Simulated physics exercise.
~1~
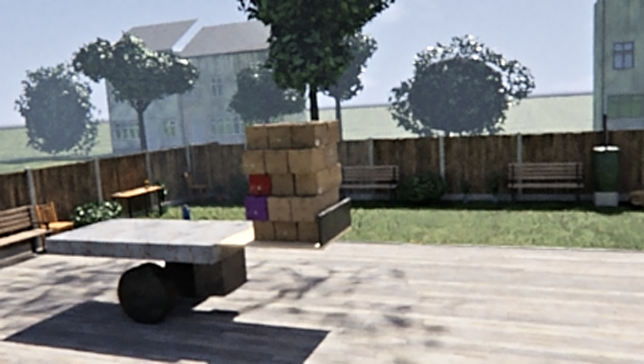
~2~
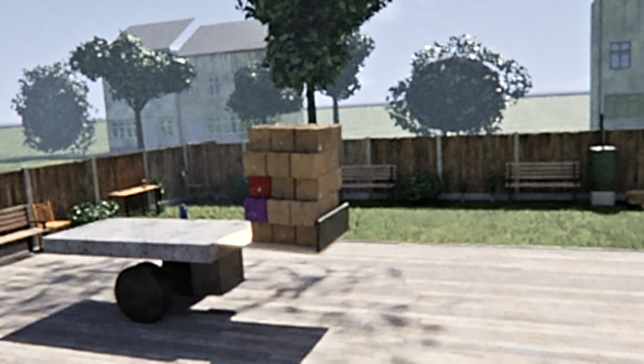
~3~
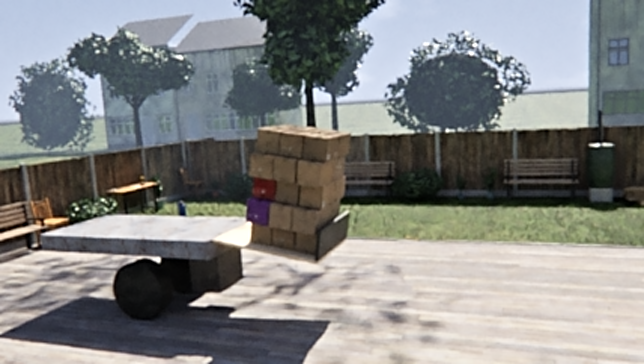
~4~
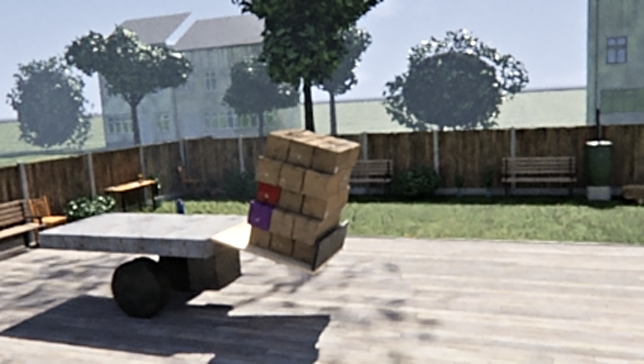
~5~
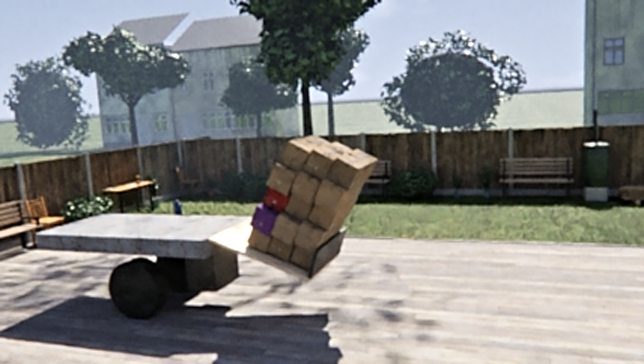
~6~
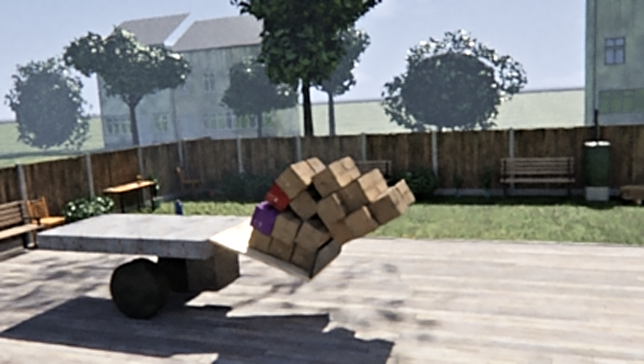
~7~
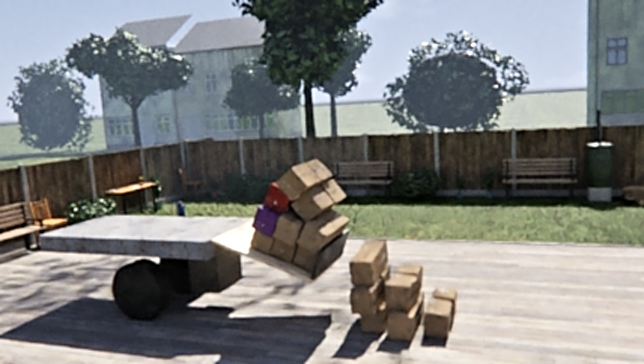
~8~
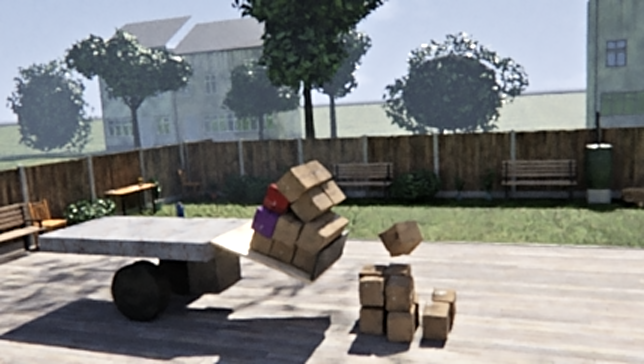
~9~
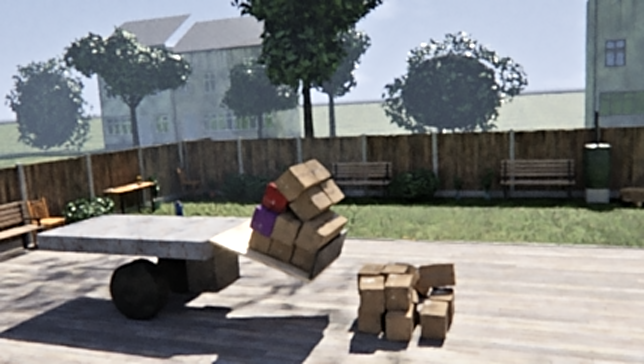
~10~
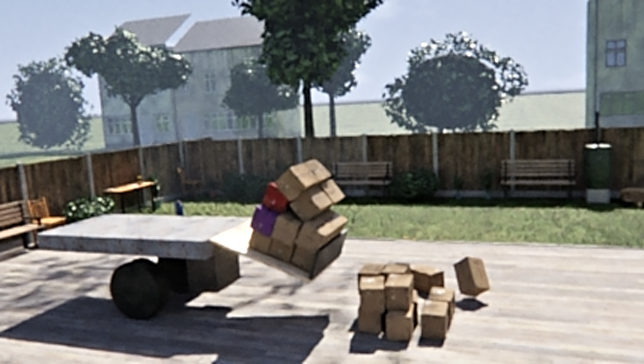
Fenced yard with benches, a flatbed's rear flap tilting down, stacked cartons leaning and some toppling right onto decking, the rest staying aboard.
